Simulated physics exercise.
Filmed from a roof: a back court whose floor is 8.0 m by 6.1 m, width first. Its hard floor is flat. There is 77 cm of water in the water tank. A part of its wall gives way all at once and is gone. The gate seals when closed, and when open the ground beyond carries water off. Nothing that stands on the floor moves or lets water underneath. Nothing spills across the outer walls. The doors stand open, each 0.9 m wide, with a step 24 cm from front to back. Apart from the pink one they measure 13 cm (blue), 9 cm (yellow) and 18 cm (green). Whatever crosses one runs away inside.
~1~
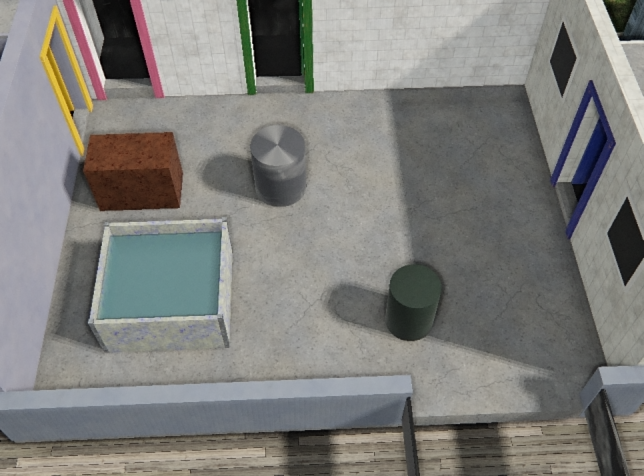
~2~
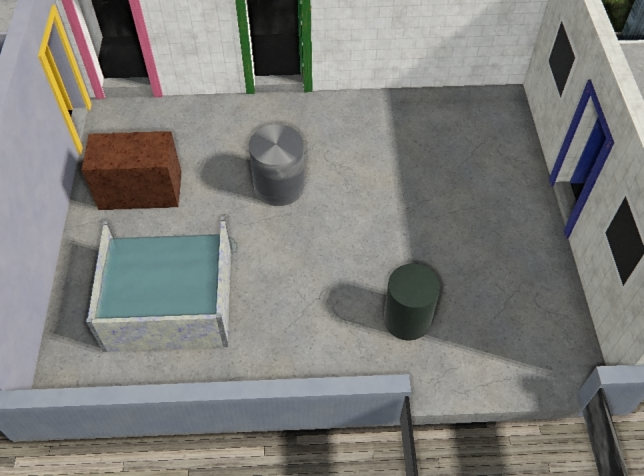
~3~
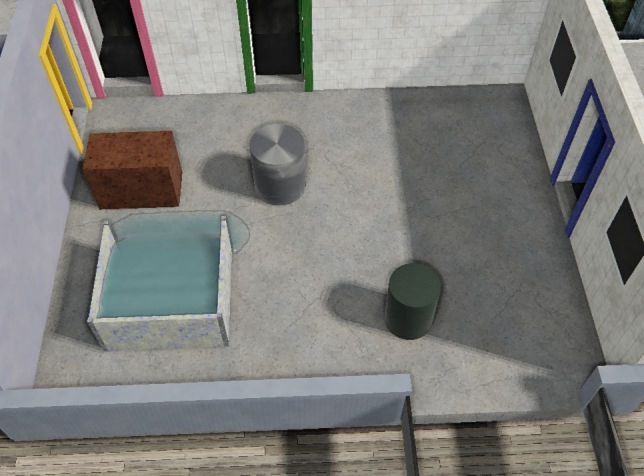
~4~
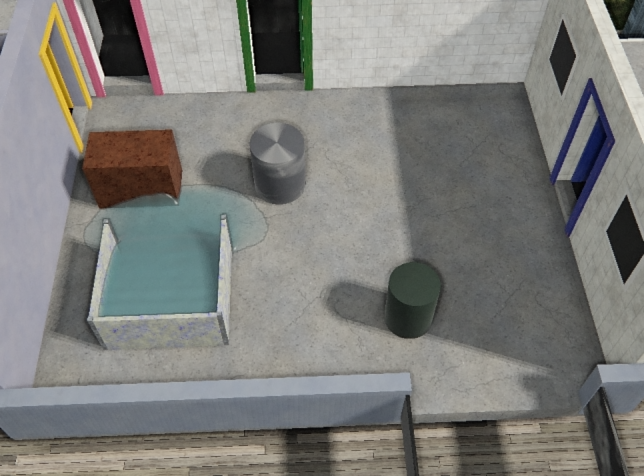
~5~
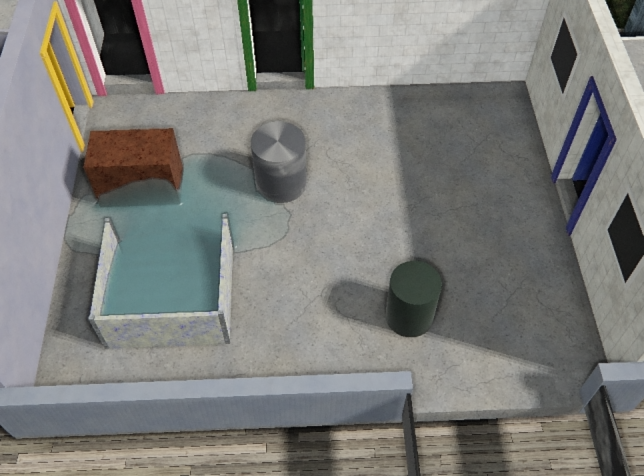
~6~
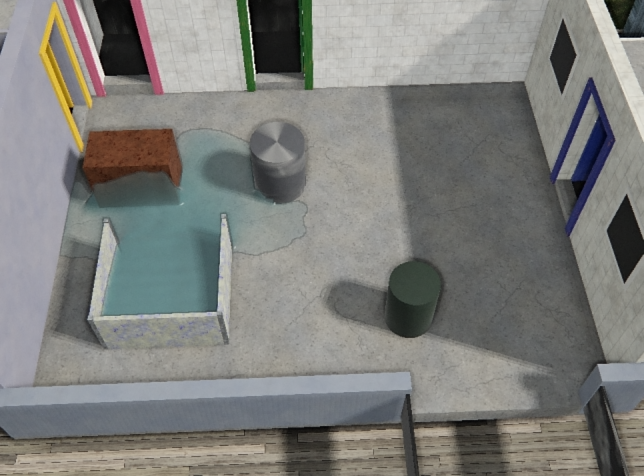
Water sits still in a square, pale-walled tank in a walled court until the tank's far side vanishes. It pours out through the gap onto the grey floor, then spreads in a widening, thin sheet around the rusty brown block and the metal cylinder, while the dark green cylinder stays dry.
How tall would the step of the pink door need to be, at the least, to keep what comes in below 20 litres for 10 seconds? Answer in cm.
Some 14.5 cm above the ground.
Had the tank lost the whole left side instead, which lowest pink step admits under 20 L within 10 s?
Some 22 cm.
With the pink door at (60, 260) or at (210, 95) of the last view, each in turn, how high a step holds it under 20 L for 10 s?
Roughly 20 and 22 cm.
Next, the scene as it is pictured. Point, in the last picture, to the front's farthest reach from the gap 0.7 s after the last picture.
Around (288, 94).
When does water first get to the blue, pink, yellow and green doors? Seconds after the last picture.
Arrival: Blue 3.8 s, pink 0.8 s, yellow 0.6 s, green 0.5 s.
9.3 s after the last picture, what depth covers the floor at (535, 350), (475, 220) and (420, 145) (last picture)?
About 5, 4 and 2 cm.
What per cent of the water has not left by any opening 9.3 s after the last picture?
Roughly 92 in a hundred.
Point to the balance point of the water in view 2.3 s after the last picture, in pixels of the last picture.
Near (198, 199).
Then, 0.7 s after the last picture water covers 20 % of the floor, deepest (44 cm) near (157, 216); it has not reached the pink door.
Then, 2.3 s after the last picture water covers 45 % of the floor, deepest (24 cm) near (111, 100); 20 cm at the pink door, 1 litre in over its 24 cm step.
Then, 9.3 s after the last picture water covers 95 % of the floor, deepest (8 cm) near (29, 412); 4 cm at the pink door, 2 litres in over its 24 cm step.
At the pink door as built, the water peaked near 20 cm, 2.3 s after the last picture.
With a step of 13 cm, 28 litres would have come in within the 10 s; with 18 cm, 9 litres. So under 20 litres takes about 14.5 cm.
